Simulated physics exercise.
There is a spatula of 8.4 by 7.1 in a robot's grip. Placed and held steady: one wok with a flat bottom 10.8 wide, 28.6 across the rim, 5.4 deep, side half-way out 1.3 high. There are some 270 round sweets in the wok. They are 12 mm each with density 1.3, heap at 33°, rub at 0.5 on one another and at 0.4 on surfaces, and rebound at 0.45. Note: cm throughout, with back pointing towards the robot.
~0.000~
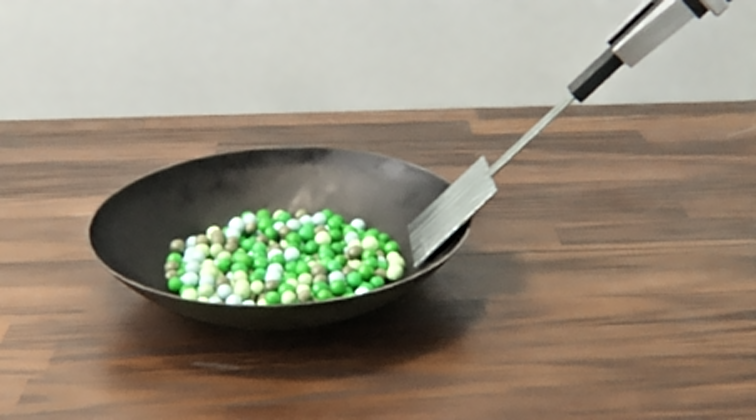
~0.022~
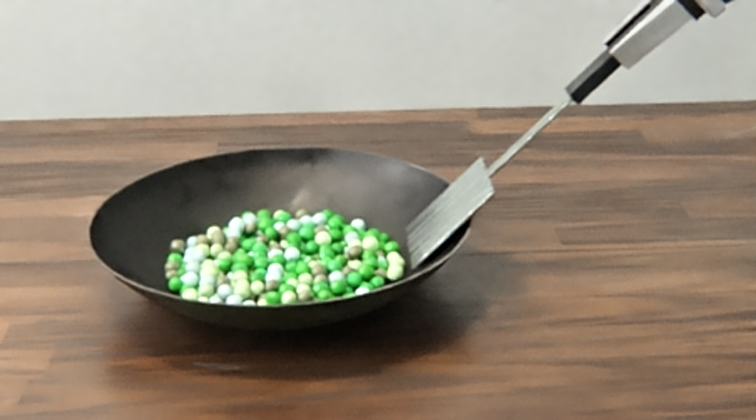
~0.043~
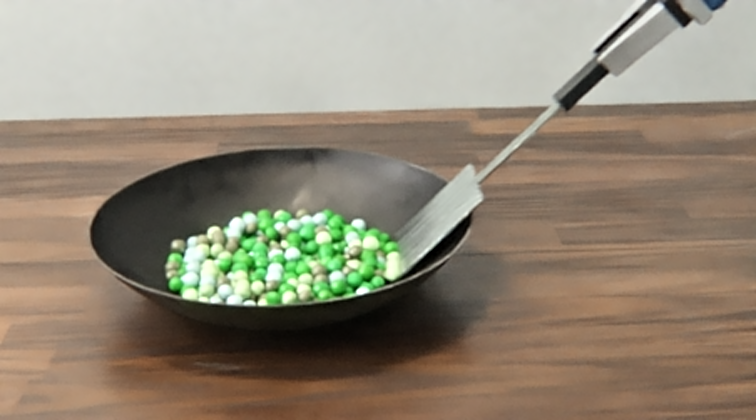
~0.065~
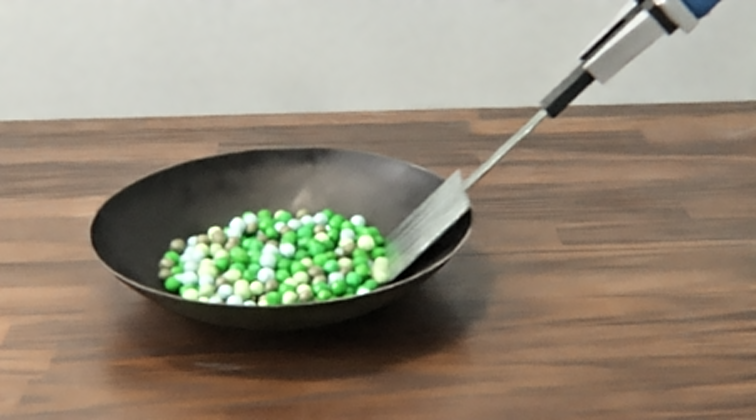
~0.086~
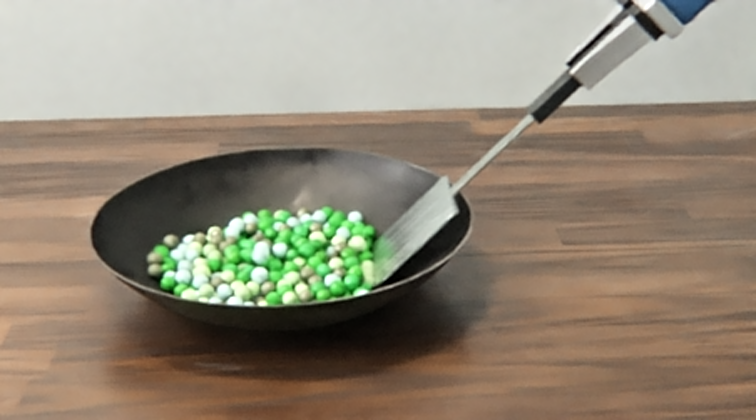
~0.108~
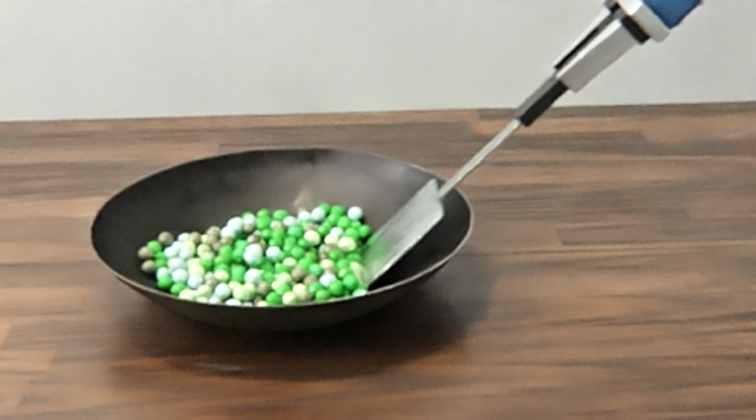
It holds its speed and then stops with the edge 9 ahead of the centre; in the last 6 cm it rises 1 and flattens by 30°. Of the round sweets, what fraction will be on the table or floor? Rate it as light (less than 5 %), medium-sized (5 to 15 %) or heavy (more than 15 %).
Rated light.
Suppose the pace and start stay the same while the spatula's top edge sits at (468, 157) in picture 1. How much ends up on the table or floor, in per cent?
Near 0 in a hundred.
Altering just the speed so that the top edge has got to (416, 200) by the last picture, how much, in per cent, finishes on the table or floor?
Some 0 percent.
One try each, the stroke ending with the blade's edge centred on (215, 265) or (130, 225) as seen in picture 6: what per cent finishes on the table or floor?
Estimates, in order: 0 % and 15 %.
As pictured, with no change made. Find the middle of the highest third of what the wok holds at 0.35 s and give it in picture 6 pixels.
Centre: Roughly (182, 252) in the last picture.
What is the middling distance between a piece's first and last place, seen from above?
It works out to roughly 4 cm.
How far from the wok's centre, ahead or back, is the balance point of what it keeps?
Roughly 4.5 centimetres ahead.
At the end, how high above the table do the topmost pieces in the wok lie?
6.0 cm.
After 0.23 s, sloping 45°, highest piece 4 above the table; 269 in the wok.
After 0.35 s, sloping 34°, highest piece 5 above the table; 269 in the wok.
After 0.61 s, sloping 15°, highest piece 6 above the table; 268 in the wok, 1 on the table or floor.
After 1.66 s, sloping 15°, highest piece 6 above the table; 268 in the wok, 1 on the table or floor.
At rest, 268 in the wok, 1 on the table or floor. That is 0 % on the table or floor.
